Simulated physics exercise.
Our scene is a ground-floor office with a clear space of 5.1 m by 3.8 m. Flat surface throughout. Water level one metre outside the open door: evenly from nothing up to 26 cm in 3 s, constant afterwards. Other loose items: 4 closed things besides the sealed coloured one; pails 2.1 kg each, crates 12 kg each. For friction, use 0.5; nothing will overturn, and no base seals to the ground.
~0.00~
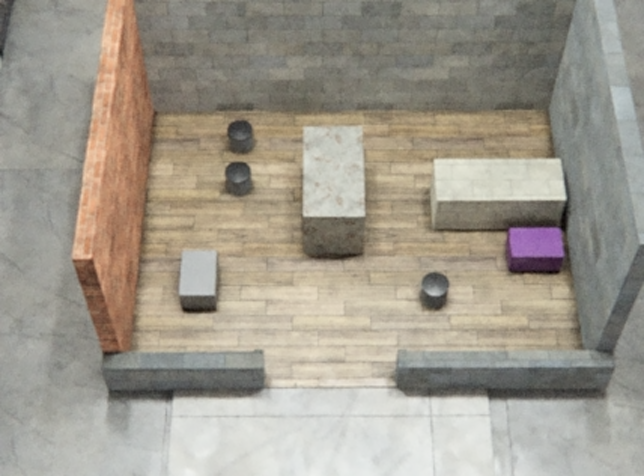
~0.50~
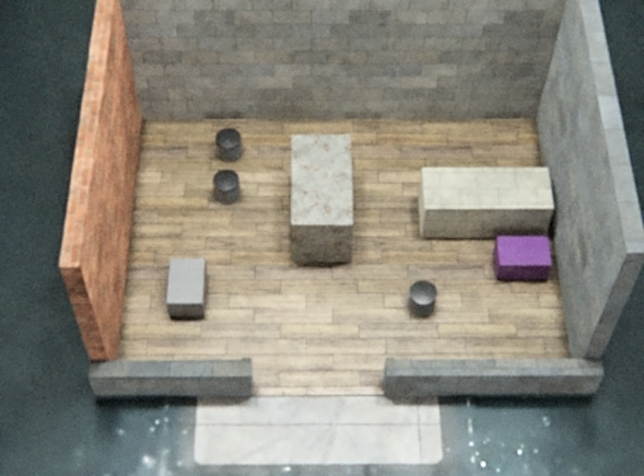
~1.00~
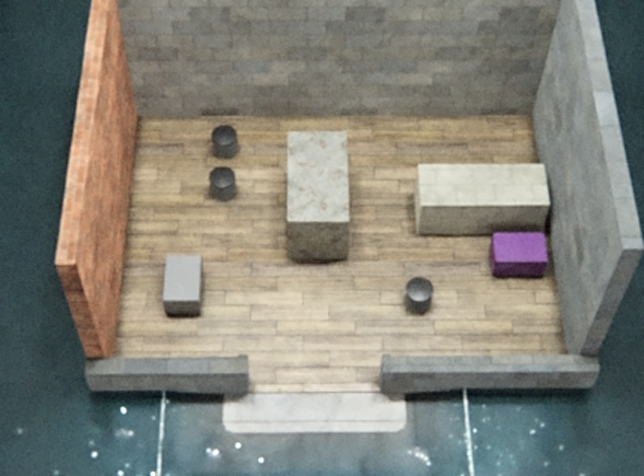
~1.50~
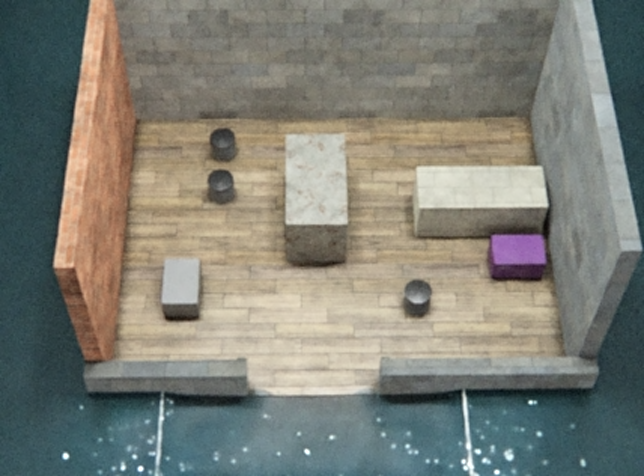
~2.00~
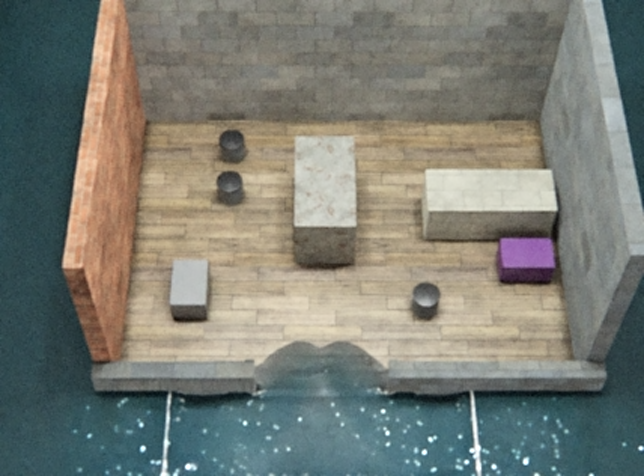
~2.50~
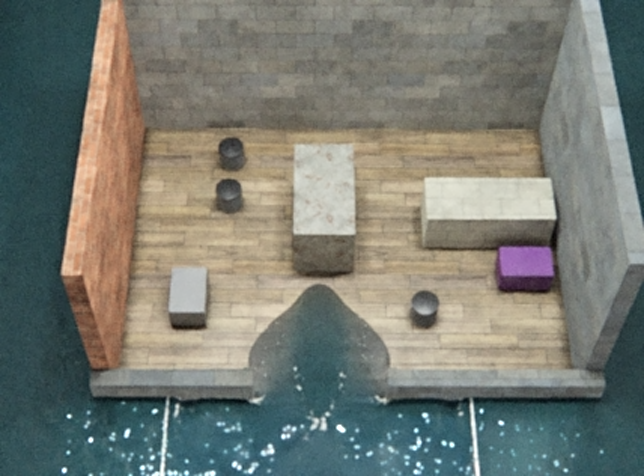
In a ground-floor office, water rises outside and spreads through the doorway across the wooden floor.
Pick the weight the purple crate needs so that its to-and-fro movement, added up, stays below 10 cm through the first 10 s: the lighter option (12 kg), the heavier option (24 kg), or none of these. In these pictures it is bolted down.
Pick: None of these.
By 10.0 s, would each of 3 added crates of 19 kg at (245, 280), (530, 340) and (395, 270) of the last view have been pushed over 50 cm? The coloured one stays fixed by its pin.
Spot one crosses the limit, spot two stays inside, spot three crosses the limit.
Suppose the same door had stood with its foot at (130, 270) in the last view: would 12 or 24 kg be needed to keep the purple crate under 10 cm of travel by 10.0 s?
Then no mass works.
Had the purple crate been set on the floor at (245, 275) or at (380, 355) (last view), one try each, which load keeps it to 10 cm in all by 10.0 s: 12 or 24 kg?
The first try gives failure with both; the second gives failure with both.
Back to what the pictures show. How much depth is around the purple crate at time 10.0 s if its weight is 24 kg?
7 cm, roughly.
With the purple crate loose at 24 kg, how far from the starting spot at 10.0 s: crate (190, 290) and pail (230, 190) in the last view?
In turn: 80 cm, 150 cm.
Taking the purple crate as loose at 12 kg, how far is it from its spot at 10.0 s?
Roughly 120 cm.
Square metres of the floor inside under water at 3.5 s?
About 5.0 m2.
After 3.5 s the purple crate would be 0 cm from its start with 12 kg and 0 cm from its start with 24 kg; 0 cm of water round it then.
After 4.5 s the purple crate would be 0 cm from its start with 12 kg and 0 cm from its start with 24 kg; 2 cm of water round it then.
After 7.0 s the purple crate would be 118 cm from its start with 12 kg and 65 cm from its start with 24 kg; 6 cm of water round it then.
After 10.0 s the purple crate would be 113 cm from its start with 12 kg and 101 cm from its start with 24 kg; 7 cm of water round it then.
